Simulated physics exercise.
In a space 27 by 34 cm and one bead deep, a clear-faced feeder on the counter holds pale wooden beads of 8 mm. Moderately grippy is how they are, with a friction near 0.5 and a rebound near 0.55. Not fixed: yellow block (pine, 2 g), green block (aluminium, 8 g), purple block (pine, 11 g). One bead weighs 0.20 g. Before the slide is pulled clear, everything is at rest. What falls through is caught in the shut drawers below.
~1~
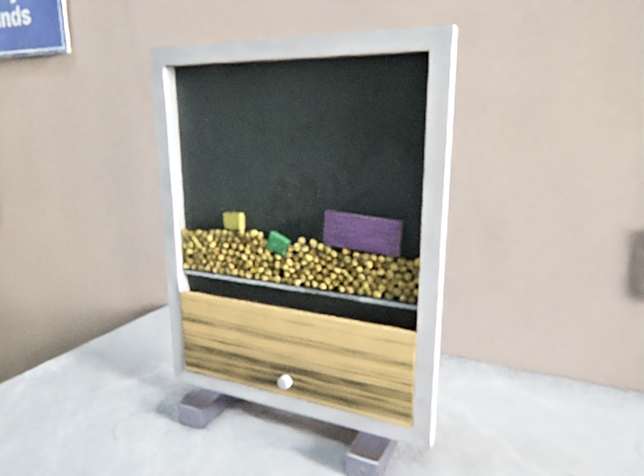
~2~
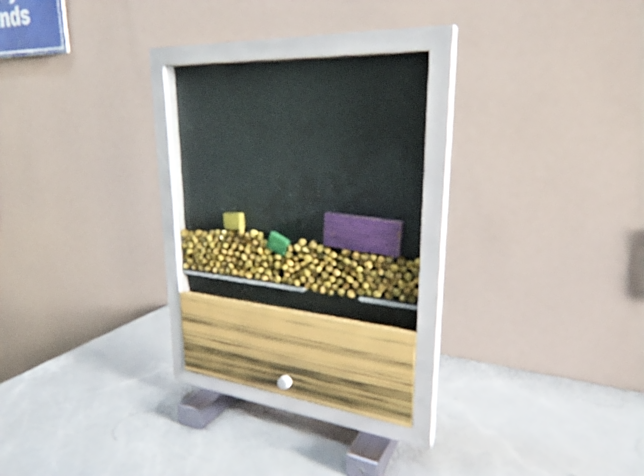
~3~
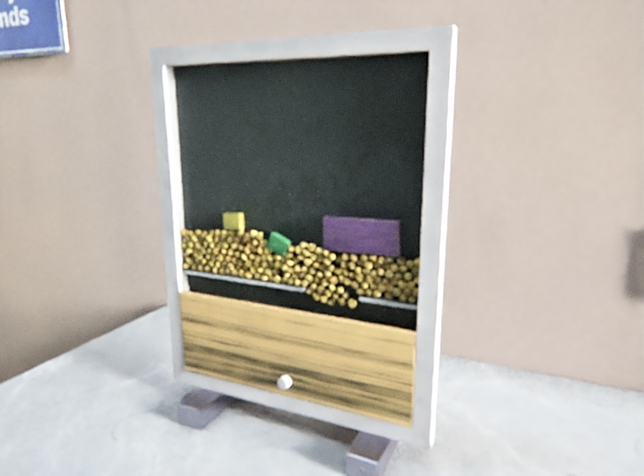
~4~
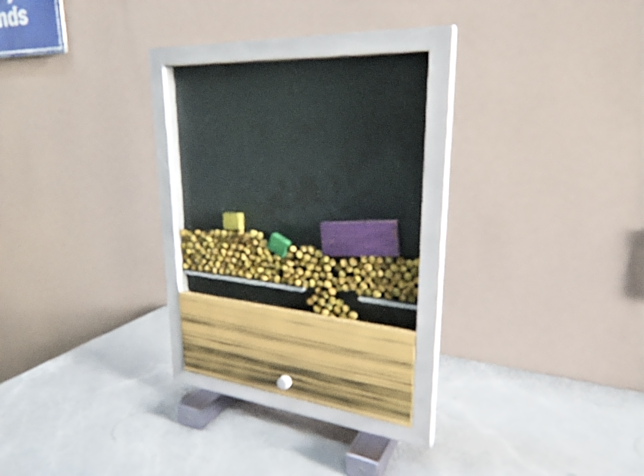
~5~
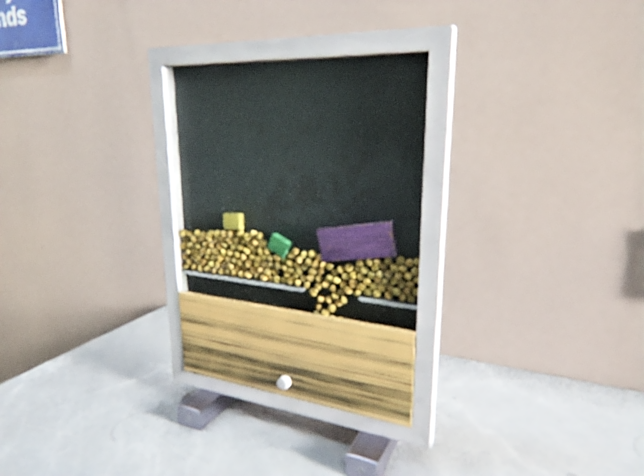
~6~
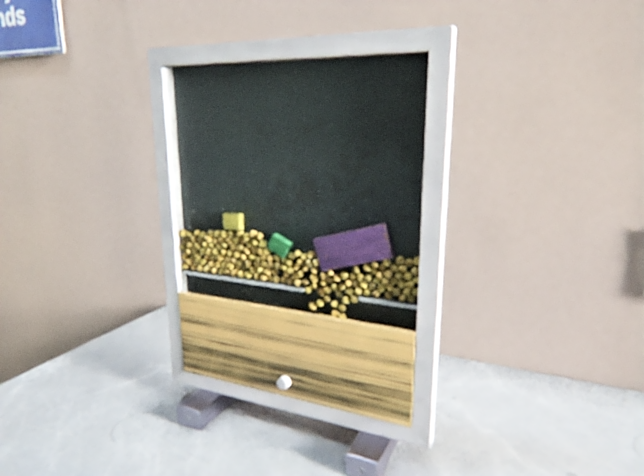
On a pale counter against a beige wall, a framed, clear-faced feeder holds a bed of small wooden beads topped by yellow, green and purple blocks. A gap opens in the shelf beneath, beads drop through it toward the wooden drawer front, and the purple block gradually tilts, its left end lowering.
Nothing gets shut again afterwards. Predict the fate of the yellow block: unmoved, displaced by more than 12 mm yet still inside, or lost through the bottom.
Unmoved.
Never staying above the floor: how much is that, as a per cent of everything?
Around 45 percent.
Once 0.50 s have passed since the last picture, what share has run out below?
Roughly 40 %.
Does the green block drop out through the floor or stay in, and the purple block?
Green block gone, purple block gone.
Then, 0.15 s later than the last picture, 30 % are out; yellow block moved 0.4 cm tilted 3°; green block moved 1.7 cm tilted 37°; purple block moved 8.5 cm tilted 79°.
Then, 0.50 s later than the last picture, 40 % are out; yellow block moved 0.5 cm tilted 6°; green block below the floor; purple block below the floor.
Then, 1.20 s later than the last picture, 45 % are out; yellow block moved 0.5 cm tilted 6°; green block below the floor; purple block below the floor.
At rest 1.4 s after the last picture, 45 % are out; yellow block moved 0.5 cm tilted 6°; green block below the floor; purple block below the floor.
